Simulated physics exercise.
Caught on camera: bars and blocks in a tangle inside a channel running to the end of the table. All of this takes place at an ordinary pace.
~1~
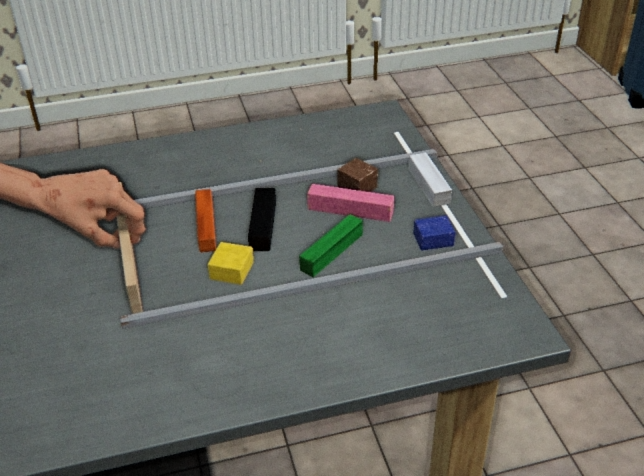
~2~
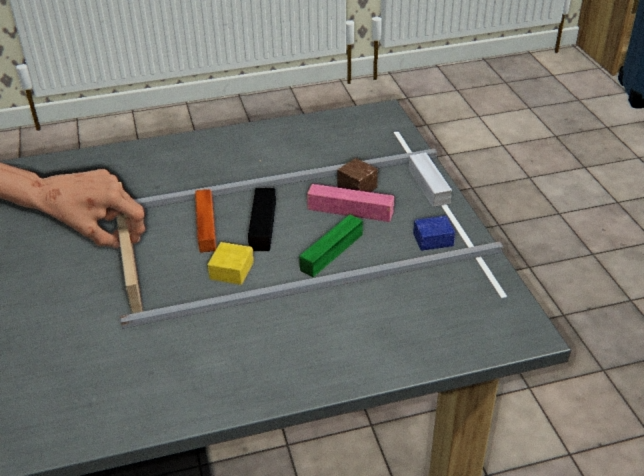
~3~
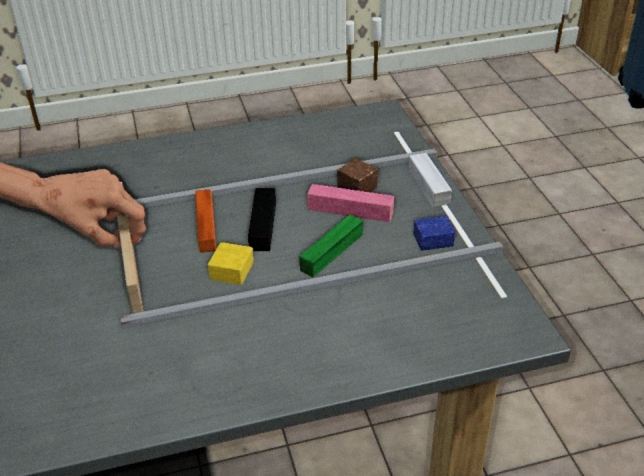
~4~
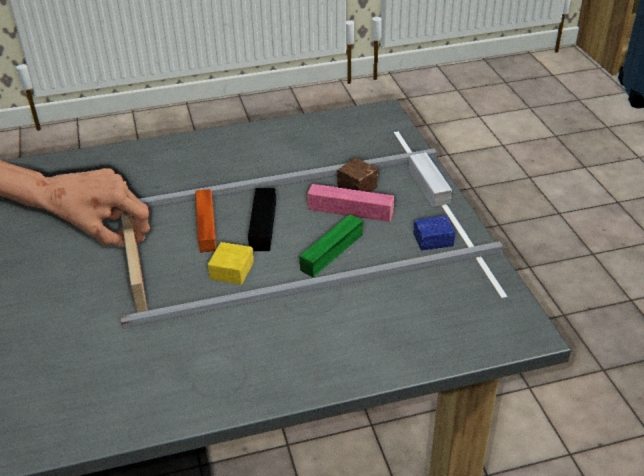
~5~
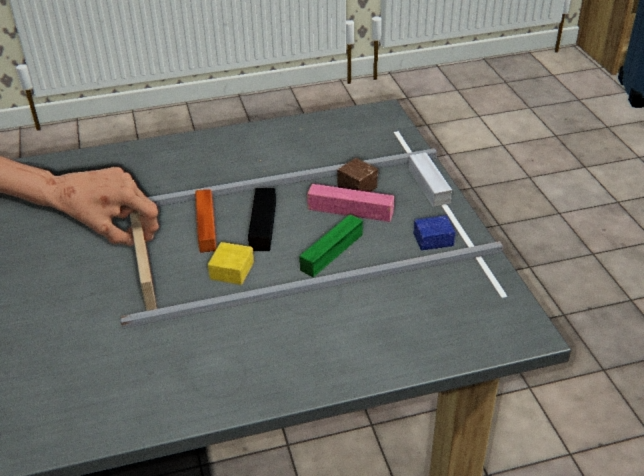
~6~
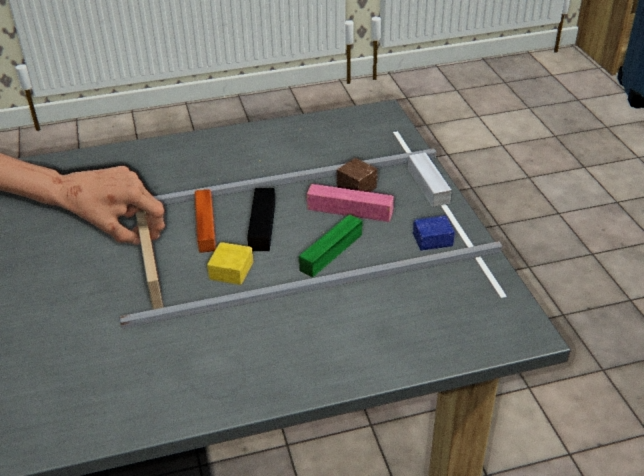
A hand at the left held a thin wooden board still between two rails on a gray table, then slid it slightly right toward the colored bars and blocks, which all stayed where they were.
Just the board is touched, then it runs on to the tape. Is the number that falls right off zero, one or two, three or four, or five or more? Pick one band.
It is five or more.
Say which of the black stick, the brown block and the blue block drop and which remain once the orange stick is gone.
Well, the black stick is left in place, the brown block topples off and the blue block topples off.
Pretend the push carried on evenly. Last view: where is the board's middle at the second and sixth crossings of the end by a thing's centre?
First: Around (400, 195). Next: Around (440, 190).
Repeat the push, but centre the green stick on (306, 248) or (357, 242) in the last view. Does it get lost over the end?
Trial 1: Over the edge; trial 2: Over the edge.
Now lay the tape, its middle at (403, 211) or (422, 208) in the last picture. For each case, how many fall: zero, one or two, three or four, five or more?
In order: 1 or 2, then three to four.
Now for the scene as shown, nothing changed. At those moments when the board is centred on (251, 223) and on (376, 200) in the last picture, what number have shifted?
3, then 8.
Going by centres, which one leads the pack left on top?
Closest at the end: The black stick.
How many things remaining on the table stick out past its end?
2 overhanging.
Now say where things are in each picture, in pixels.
White stick (429, 179); blue block (434, 233); brown block (357, 178); board (127, 246); tape (443, 204), in the first frame.
Blue block (434, 233); pink bar (350, 203), in the second frame.
Brown block (357, 179); orange stick (205, 220), in the third frame.
White stick (429, 179); yellow block (231, 263), in the fourth frame.
Blue block (434, 233); green stick (332, 245), in the fifth frame.
White stick (429, 179); blue block (433, 233); brown block (357, 179); board (146, 242); tape (443, 204), in the sixth frame.
Soon after, none off yet; white stick at rest near (429, 179); blue block at rest near (433, 233); brown block at rest near (357, 179).
After that, none off yet; white stick moving near (431, 178); blue block displaced a little near (448, 234); brown block displaced about its own width near (390, 169).
In the end, the number that fall off is five or more; gone, green stick, pink bar, brown block, blue block and white stick.
